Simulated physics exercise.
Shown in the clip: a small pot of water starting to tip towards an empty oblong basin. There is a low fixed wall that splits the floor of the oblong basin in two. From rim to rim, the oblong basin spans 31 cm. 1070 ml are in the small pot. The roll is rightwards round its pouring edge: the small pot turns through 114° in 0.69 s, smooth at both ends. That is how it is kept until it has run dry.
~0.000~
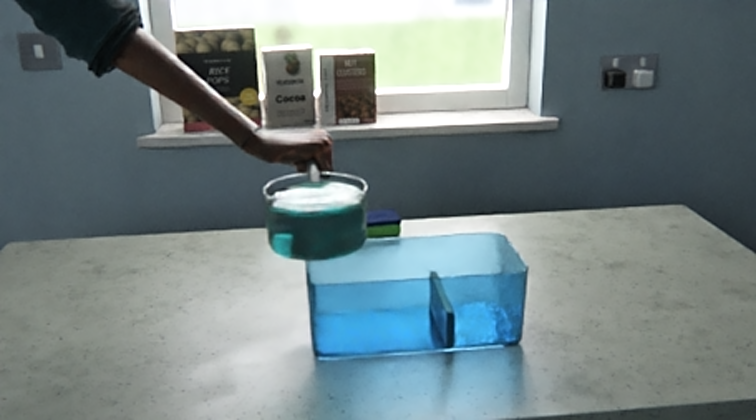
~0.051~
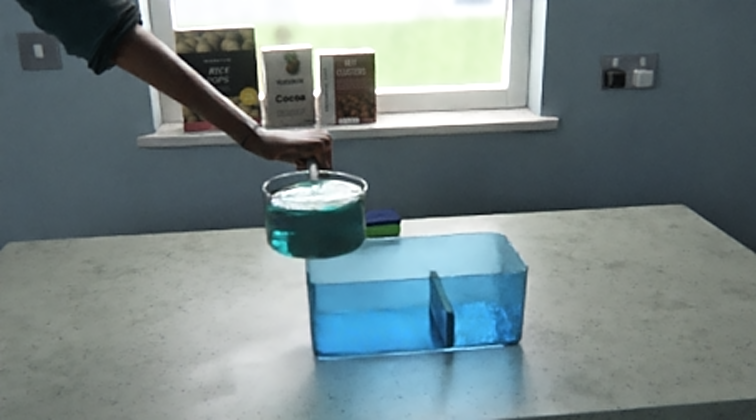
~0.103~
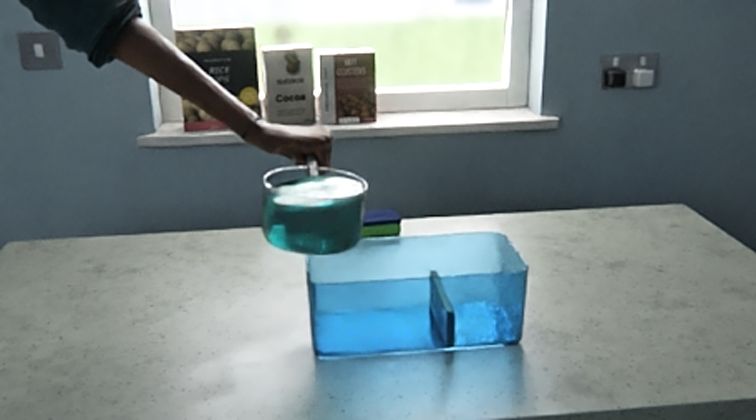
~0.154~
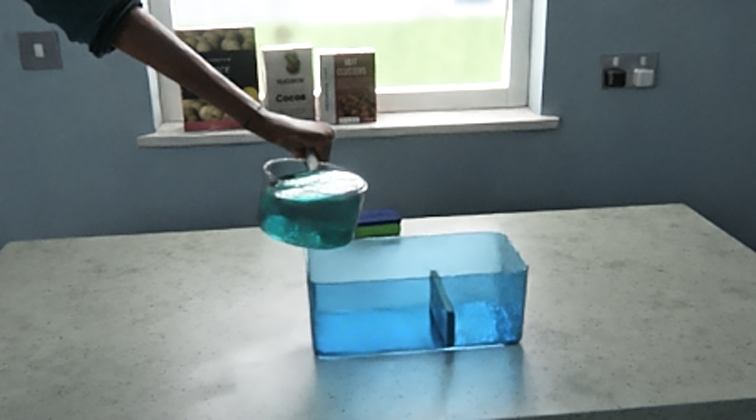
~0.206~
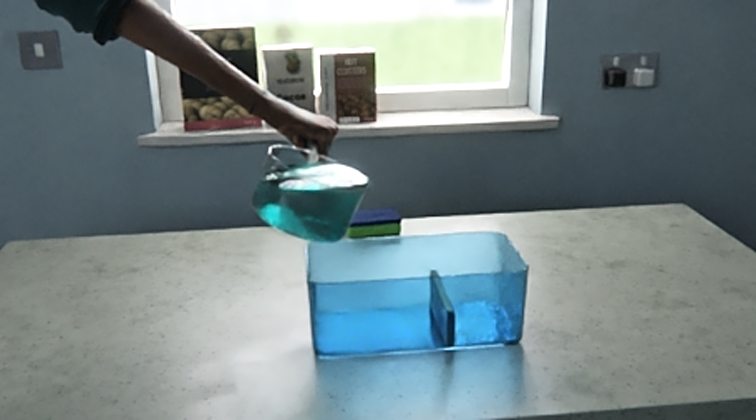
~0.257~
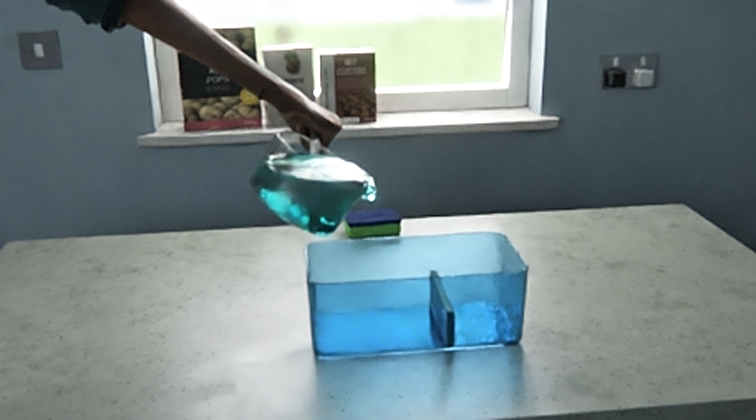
A hand tilting a small clear pot of teal water rightwards above a blue divided basin, water reaching the pot's right rim.
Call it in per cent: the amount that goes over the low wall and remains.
I would put it at about 50 per cent.
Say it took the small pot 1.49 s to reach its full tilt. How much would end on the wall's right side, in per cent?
Result under that change: Approx. 45 %.
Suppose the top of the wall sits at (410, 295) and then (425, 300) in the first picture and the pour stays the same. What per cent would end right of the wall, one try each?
75 then 60 %.
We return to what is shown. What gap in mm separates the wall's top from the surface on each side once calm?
Left 44 mm, right 22 mm.
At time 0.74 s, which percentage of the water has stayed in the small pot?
I reckon near 2 per cent still sits there.
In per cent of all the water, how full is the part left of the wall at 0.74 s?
18 %.
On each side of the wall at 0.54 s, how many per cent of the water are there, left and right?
About 12 % left, 2 % right.
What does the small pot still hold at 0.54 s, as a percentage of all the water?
38 %.
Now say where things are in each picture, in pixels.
In the first picture, it leans 0°; its right rim is at (366, 187); the water meets the walls at (266, 199) and (364, 193); the oblong basin's rim runs from (307, 265) to (516, 252); the wall's top is at (441, 292).
In the second picture, it leans 2°; its right rim is at (366, 186); the water meets the walls at (266, 198) and (364, 191).
In the third picture, it leans 6°; its right rim is at (366, 186); the water meets the walls at (265, 195) and (364, 186).
In the fourth picture, it leans 13°; its right rim is at (365, 186); the water meets the walls at (263, 188) and (364, 181).
In the fifth picture, it leans 23°; its right rim is at (365, 186); the water meets the walls at (260, 180) and (364, 179); 2 per cent is over the edge.
In the sixth picture, it leans 35°; its right rim is at (365, 186); the water meets the walls at (256, 169) and (362, 177); 4 per cent is over the edge.
By 0.54 s the tilt is 101° and 37 per cent is still to pour, 12 is left of the wall and 2 right of it.
By 0.74 s the tilt is 114° and 2 per cent is still to pour, 18 is left of the wall and 64 right of it.
By 0.96 s the tilt is 114° and 0 per cent is still to pour, 28 is left of the wall and 40 right of it.
By 1.19 s the tilt is 114° and 0 per cent is still to pour, 40 is left of the wall and 50 right of it.
At rest 41 per cent lies left of the wall, 50 right of it and 10 outside.
